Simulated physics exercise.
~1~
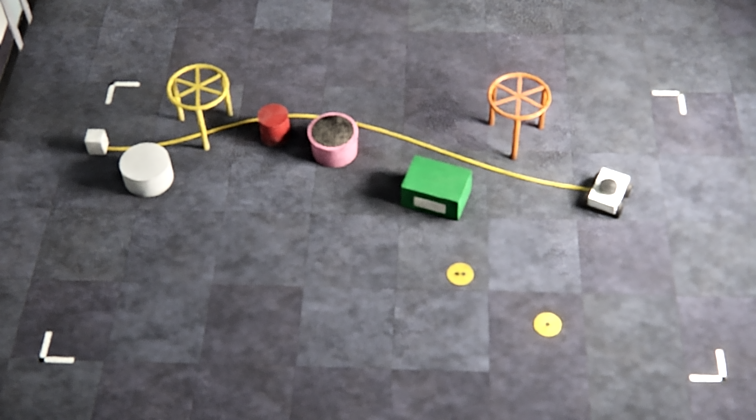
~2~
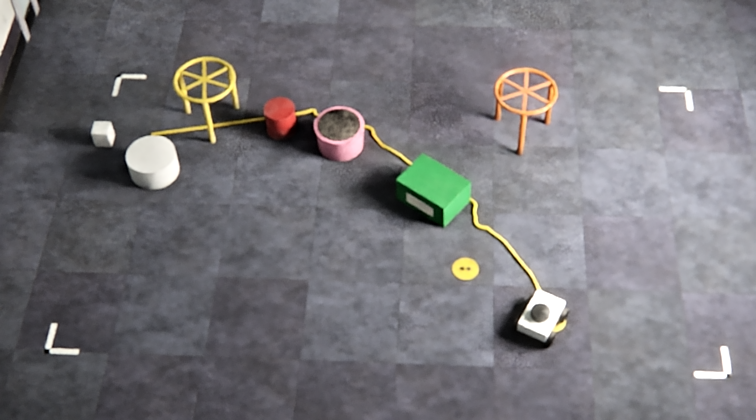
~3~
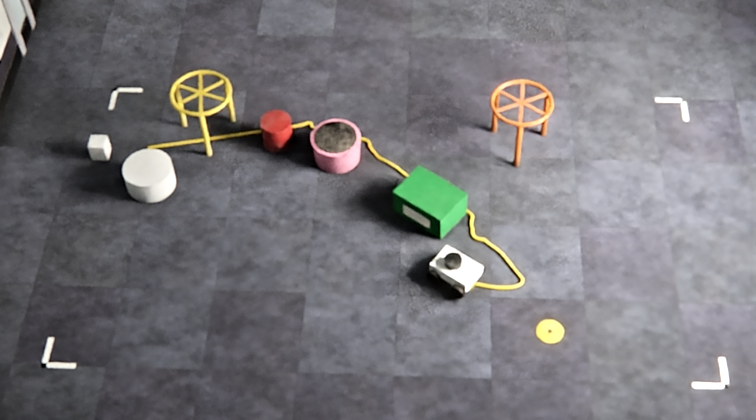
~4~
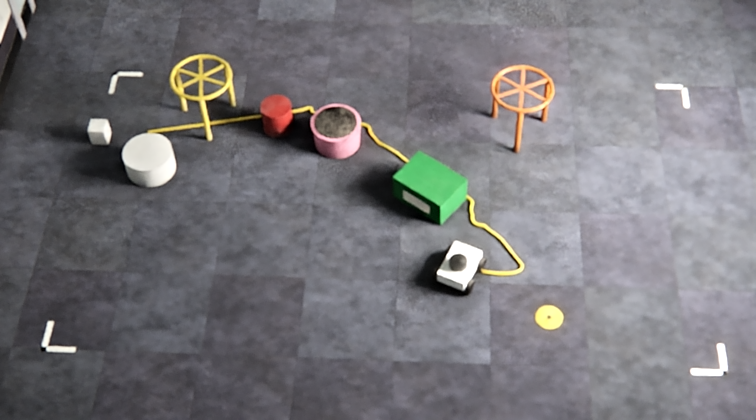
Small white cart towing a yellow lead down-left, twisting a green box and unplugging the line, then stopping at the second mark.
